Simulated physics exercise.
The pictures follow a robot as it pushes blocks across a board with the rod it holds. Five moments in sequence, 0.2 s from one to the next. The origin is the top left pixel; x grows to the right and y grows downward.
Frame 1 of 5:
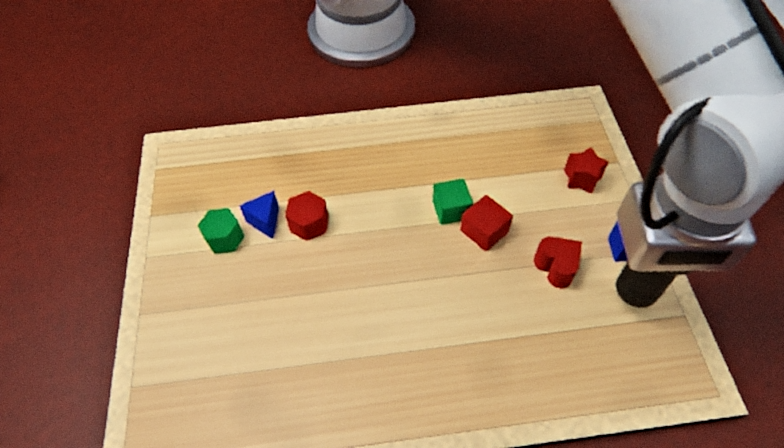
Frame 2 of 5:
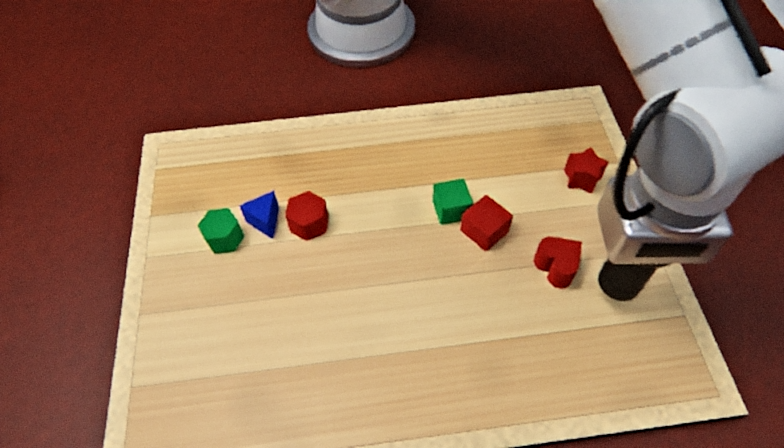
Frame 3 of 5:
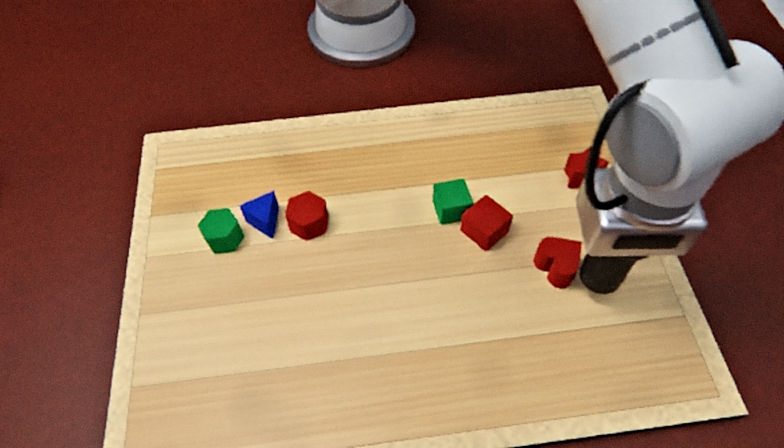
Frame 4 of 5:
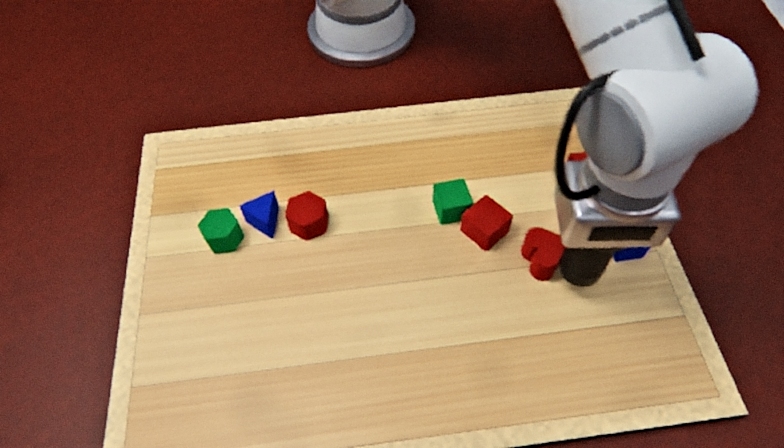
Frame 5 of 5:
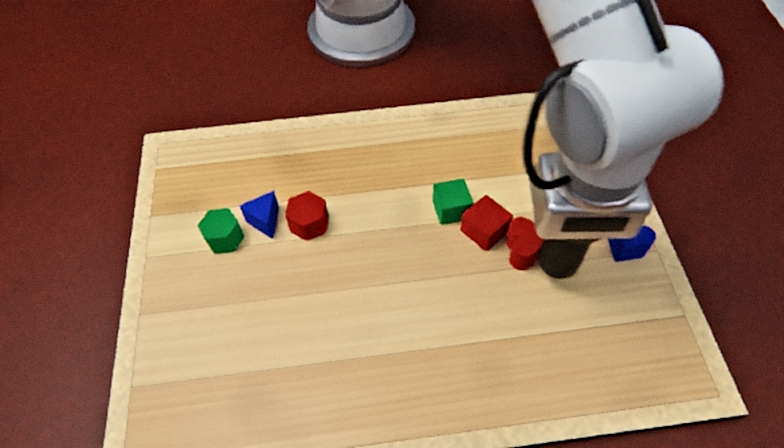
Robotic arm moving left across a wooden board, its dark rod pushing a red heart block toward red and green square blocks.
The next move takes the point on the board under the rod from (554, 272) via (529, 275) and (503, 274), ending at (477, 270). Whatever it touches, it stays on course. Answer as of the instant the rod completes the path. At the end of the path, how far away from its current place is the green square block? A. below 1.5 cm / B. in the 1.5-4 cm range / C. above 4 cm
I'll go with A - below 1.5 cm.
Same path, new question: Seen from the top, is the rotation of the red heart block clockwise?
Yes.
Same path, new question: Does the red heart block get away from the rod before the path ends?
Yes - that is the case.
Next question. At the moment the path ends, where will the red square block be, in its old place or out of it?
That block ends up displaced.
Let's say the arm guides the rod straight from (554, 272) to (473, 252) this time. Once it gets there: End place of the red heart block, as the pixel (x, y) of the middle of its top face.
When the path ends, it will be at (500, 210).
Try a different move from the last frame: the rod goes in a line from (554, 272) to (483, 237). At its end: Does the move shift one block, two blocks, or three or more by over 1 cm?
The count is three or more.
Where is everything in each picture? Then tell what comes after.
The first frame shows rod's lower end at (636, 289); green square block at (453, 193); red square block at (488, 214); red heart block at (563, 253); blue heart block hidden.
The second frame shows rod at (619, 283); blocks still.
The third frame shows rod at (600, 276); blocks still.
The fourth frame shows rod at (580, 269); red heart block at (547, 245).
The fifth frame shows rod at (558, 262); green square block at (453, 193); red square block at (488, 214); red heart block at (529, 235); blue heart block partly hidden.
On the path given first. Halfway along, rod at (517, 265); green square block at (448, 190); red square block at (484, 208), turned 20° anticlockwise; red heart block at (513, 227), turned 35° clockwise.
At the end, rod at (480, 260); green square block at (445, 188); red square block at (482, 204), turned 15° anticlockwise; red heart block at (511, 225), turned 40° clockwise; blue heart block still.
